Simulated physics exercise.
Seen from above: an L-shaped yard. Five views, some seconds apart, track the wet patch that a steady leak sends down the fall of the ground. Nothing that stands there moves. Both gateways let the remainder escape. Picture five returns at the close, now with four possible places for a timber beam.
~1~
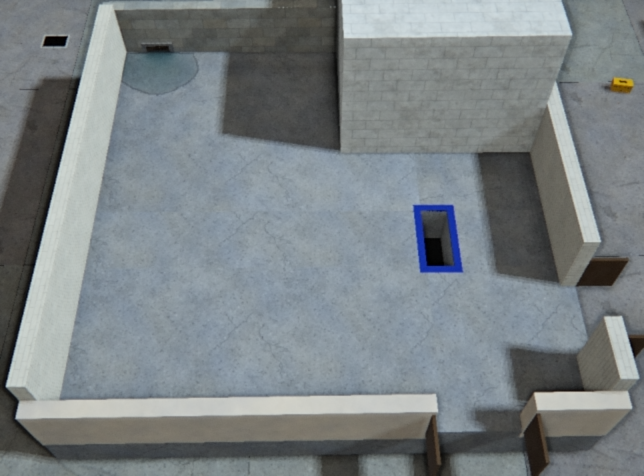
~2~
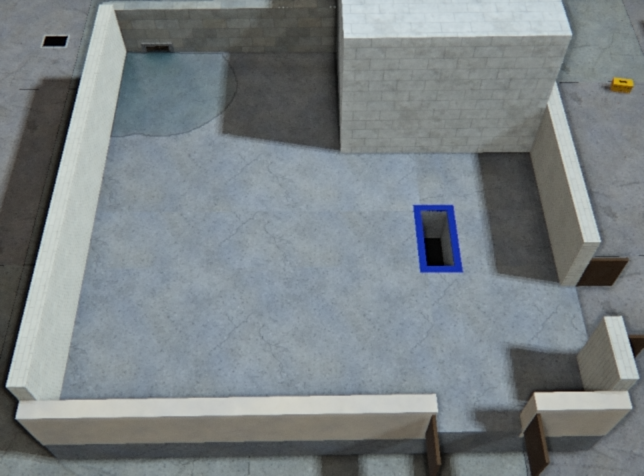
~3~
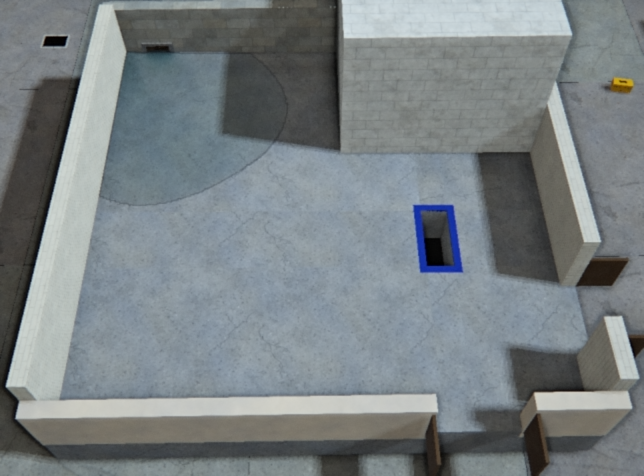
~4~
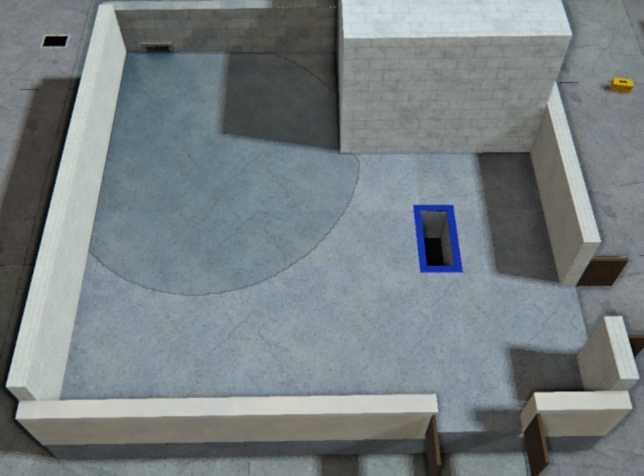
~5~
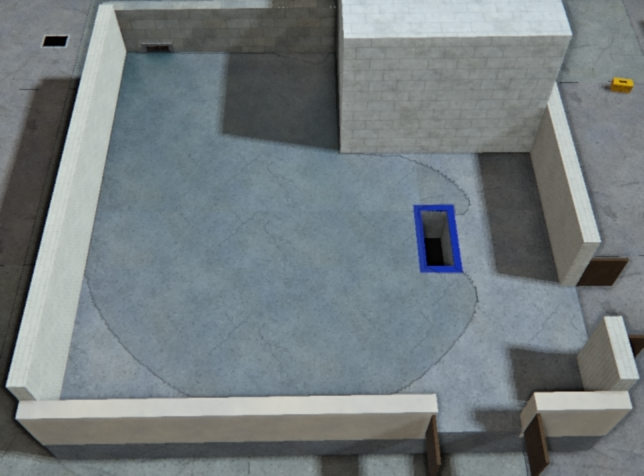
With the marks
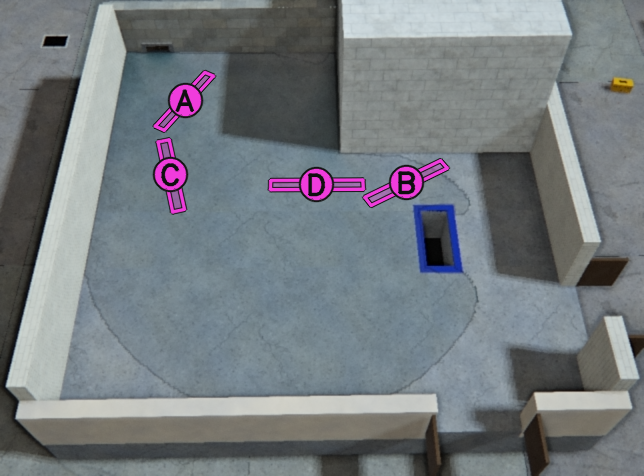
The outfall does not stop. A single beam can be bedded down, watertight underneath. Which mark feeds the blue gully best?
The answer is spot C.
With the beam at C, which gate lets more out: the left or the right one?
More leaves on the right.
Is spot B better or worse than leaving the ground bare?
It is worse.
On the marked copy, A from (159, 128) to (209, 74); B from (368, 201) to (443, 164); C from (163, 140) to (178, 210); D from (270, 185) to (363, 184).
If A is chosen, about 13 % of the stream runs into the blue gully, about 87 % out by the gates.
If B is chosen, about 12 % of the stream runs into the blue gully, about 88 % out by the gates.
If C is chosen, about 20 % of the stream runs into the blue gully, about 79 % out by the gates.
If D is chosen, about 12 % of the stream runs into the blue gully, about 87 % out by the gates.
